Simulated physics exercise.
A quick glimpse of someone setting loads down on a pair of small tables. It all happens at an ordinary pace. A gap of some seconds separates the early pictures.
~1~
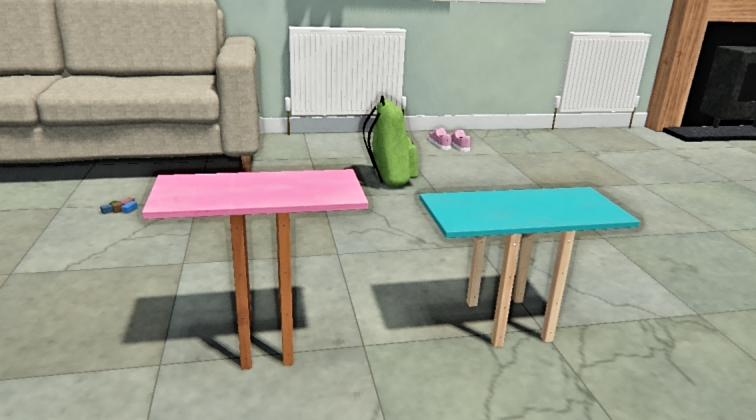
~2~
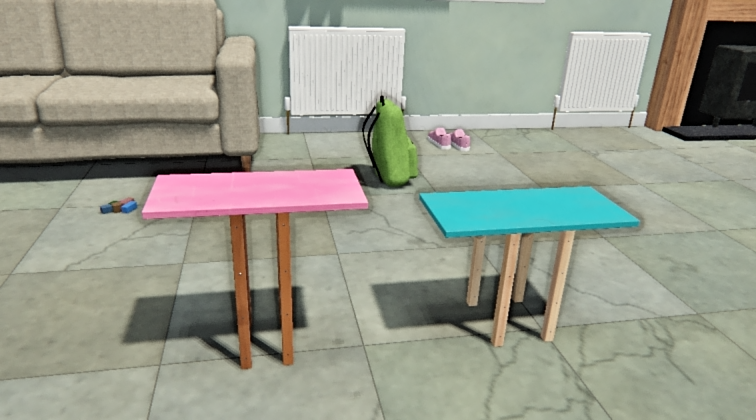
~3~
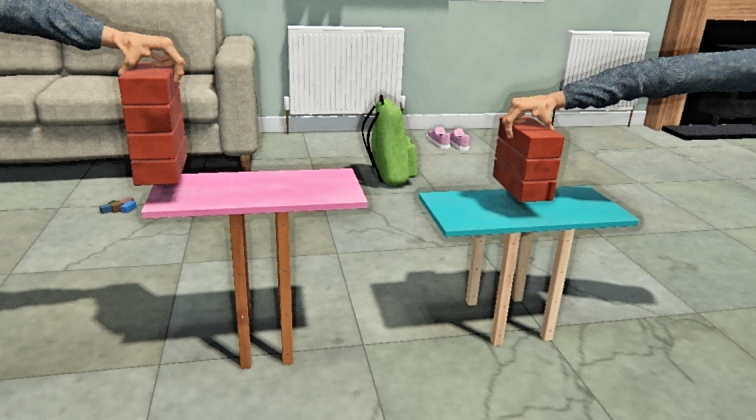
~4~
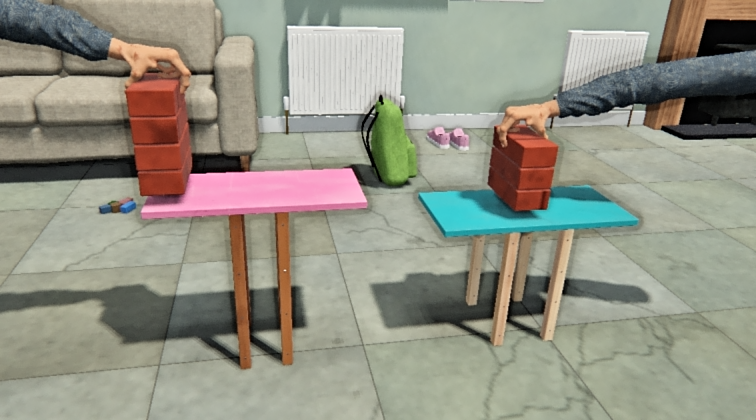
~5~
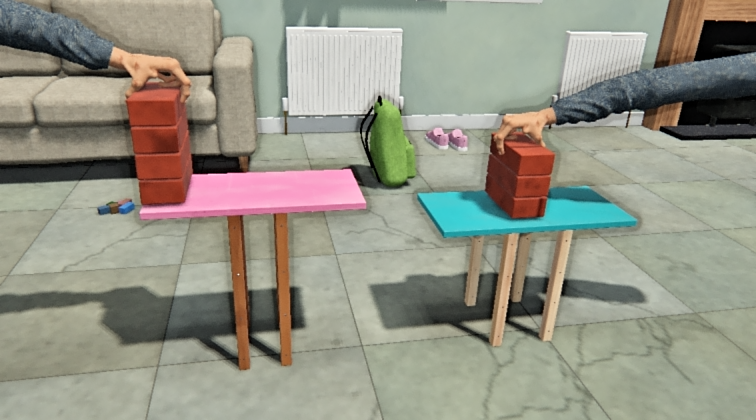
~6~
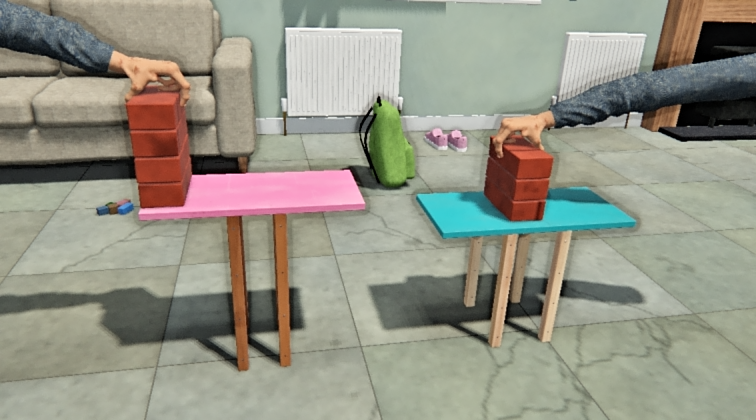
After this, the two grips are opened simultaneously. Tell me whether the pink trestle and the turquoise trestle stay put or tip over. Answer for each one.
As it turns out, the pink trestle tips over, the turquoise trestle stays put.
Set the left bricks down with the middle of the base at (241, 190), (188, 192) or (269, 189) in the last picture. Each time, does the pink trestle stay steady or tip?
One after another: It stays put; falls over; stays put.
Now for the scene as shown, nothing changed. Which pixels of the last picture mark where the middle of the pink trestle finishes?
Near (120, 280).
Then, 0.46 s later than the last frame, pink trestle tilted by 17° near (202, 195); turquoise trestle at rest near (522, 210).
Then, 0.58 s later than the last frame, pink trestle tilted by 36° near (166, 215); turquoise trestle at rest near (522, 210).
Then, 0.66 s later than the last frame, pink trestle tilted by 54° near (140, 247); turquoise trestle at rest near (522, 210).
When it is over, the pink trestle overbalances, near (120, 279); the turquoise trestle holds firm, near (522, 210).
